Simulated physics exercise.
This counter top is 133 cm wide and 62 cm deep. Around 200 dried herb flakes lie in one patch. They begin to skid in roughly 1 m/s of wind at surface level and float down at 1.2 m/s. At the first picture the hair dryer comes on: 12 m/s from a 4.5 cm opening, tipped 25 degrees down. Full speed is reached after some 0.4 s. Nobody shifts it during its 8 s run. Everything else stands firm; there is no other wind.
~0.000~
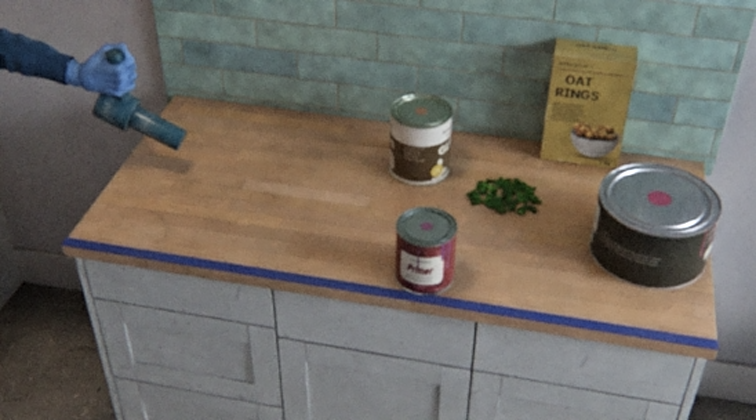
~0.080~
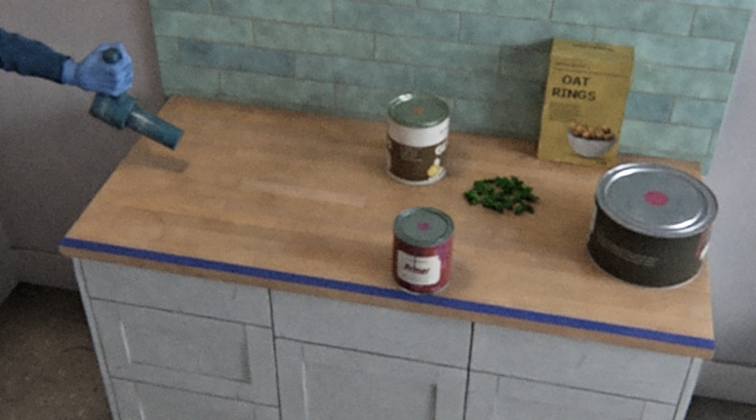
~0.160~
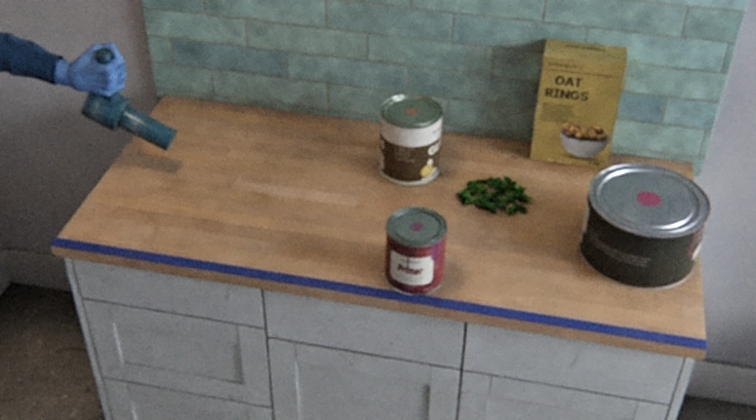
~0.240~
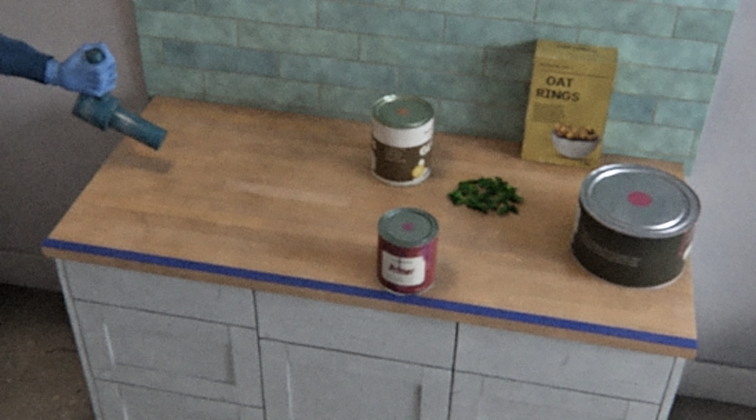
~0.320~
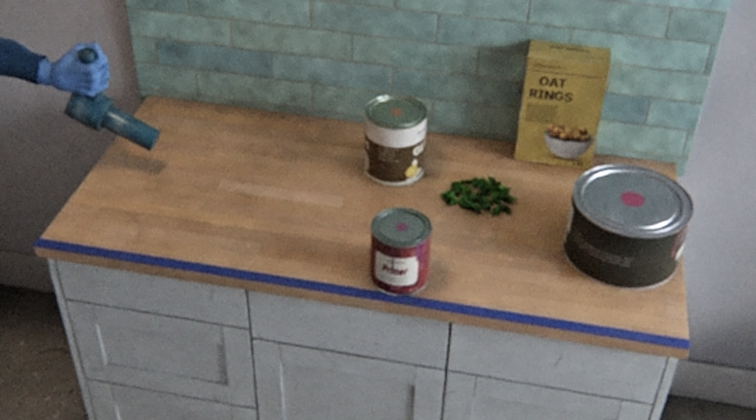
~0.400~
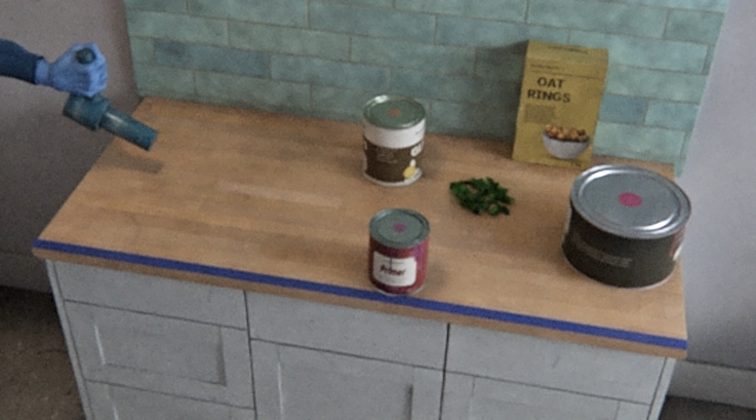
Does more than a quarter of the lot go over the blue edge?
Answer: No.
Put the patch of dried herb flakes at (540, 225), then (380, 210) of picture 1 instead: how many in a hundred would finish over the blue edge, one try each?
In that order: 2 %, 25 %.
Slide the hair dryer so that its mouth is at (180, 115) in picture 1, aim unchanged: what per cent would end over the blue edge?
Then about 0 %.
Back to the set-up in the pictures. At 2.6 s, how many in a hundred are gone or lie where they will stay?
Some 90 per cent.
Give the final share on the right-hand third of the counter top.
Near 5 %.
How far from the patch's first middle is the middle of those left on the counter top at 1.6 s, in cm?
Roughly 35 cm.
After 1.6 s, 29 % are on the move or not yet settled, 0 % are over the blue edge; the middle of those still in play is near (615, 183).
After 2.6 s, 12 % are on the move or not yet settled, 0 % are over the blue edge.
After 4.4 s, 10 % are on the move or not yet settled, 0 % are over the blue edge.
After 8.0 s, at the end, 0 % are over the blue edge.
